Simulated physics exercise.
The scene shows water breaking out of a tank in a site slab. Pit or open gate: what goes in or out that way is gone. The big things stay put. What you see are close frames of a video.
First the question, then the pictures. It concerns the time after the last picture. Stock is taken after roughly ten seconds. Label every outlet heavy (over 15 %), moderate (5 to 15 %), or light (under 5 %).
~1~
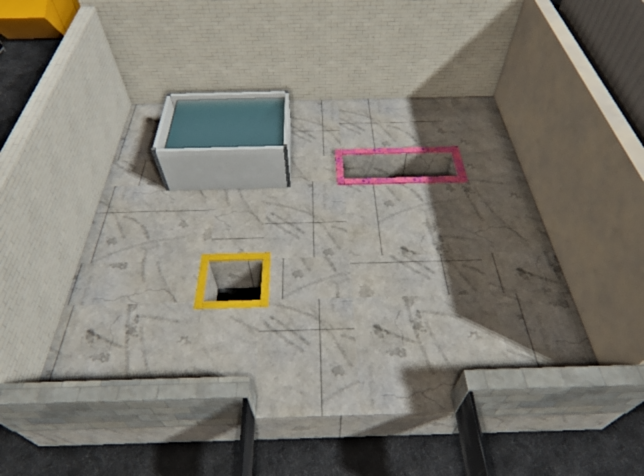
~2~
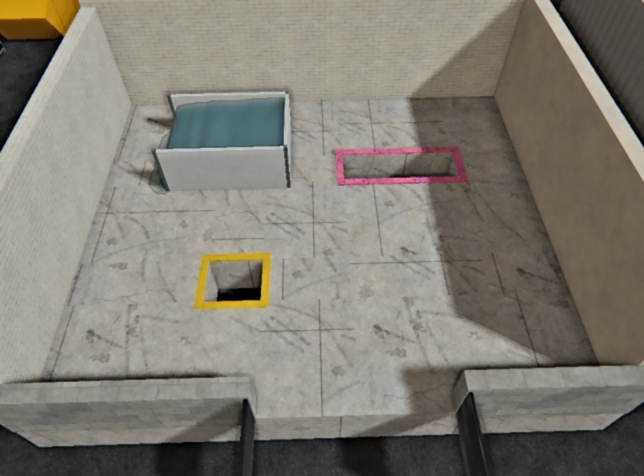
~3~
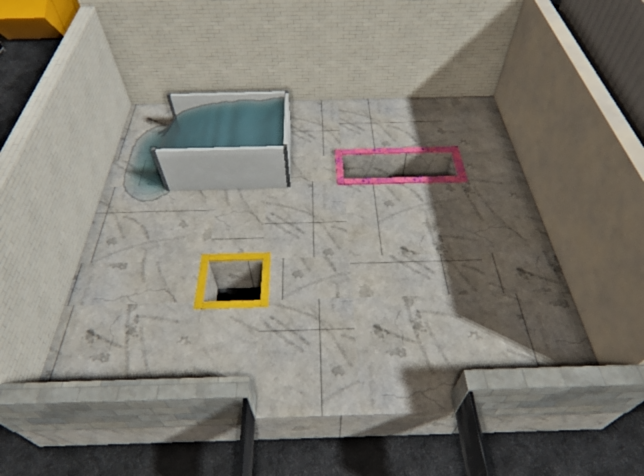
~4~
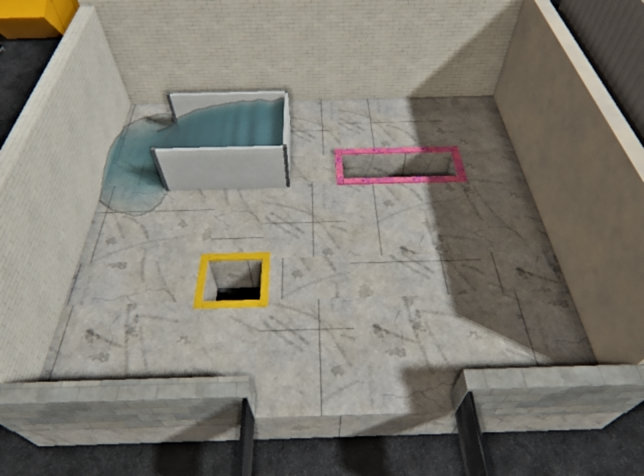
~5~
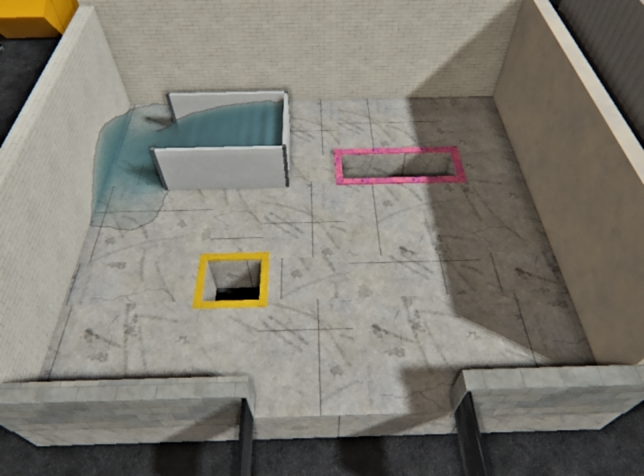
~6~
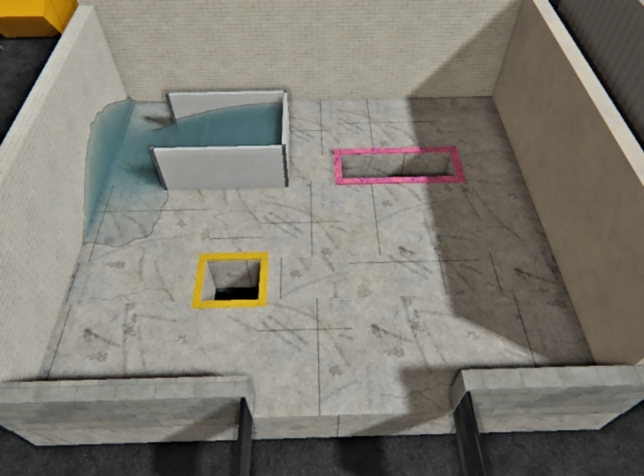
Labels: Gate - moderate, pink pit - light, yellow pit - moderate.
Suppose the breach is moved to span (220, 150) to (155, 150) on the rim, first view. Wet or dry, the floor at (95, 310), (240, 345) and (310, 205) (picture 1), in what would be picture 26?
The first would be drenched, the second drenched and the third still unwetted.
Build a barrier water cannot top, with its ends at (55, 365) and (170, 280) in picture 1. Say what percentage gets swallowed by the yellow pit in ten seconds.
Yellow: 14 %.
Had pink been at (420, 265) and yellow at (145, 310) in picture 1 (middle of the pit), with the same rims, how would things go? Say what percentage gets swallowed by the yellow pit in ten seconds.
Share, yellow pit, approx.: 20 in a hundred.
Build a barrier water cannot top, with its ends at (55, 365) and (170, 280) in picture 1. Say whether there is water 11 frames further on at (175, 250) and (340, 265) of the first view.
Swamped, then spared.
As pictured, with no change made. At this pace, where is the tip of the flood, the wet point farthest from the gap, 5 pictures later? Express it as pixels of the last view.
My best guess is about (42, 364).
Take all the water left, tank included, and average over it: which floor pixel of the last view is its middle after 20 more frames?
The balance point is around (205, 192).
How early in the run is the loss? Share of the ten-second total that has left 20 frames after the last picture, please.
Roughly 15 percent of it.
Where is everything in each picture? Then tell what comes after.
The first frame shows the tank at (225, 123) is whole and still.
In the second frame, the front is at a hidden place, out from the gap at (173, 150).
In the third frame, the front is at (158, 129), out from the gap at (173, 151).
In the fourth frame, the front is at (123, 131), out from the gap at (173, 151).
In the fifth frame, water pours out at (173, 152) and has run to (92, 221).
In the sixth frame, the front is at (84, 241), out from the gap at (172, 151).
A moment on, water covers 15 % of the floor; the gate 0 %, the pink pit 0 %, the yellow pit 0 %.
Next, water covers 30 % of the floor; the gate 0 %, the pink pit 0 %, the yellow pit 0 %.
Then, water covers 50 % of the floor; the gate 0 %, the pink pit 0 %, the yellow pit 2 %.
Later, water covers 85 % of the floor; the gate 4 %, the pink pit 0 %, the yellow pit 4 %.
In the end, water covers 85 % of the floor; the gate 7 %, the pink pit 1 %, the yellow pit 8 %.
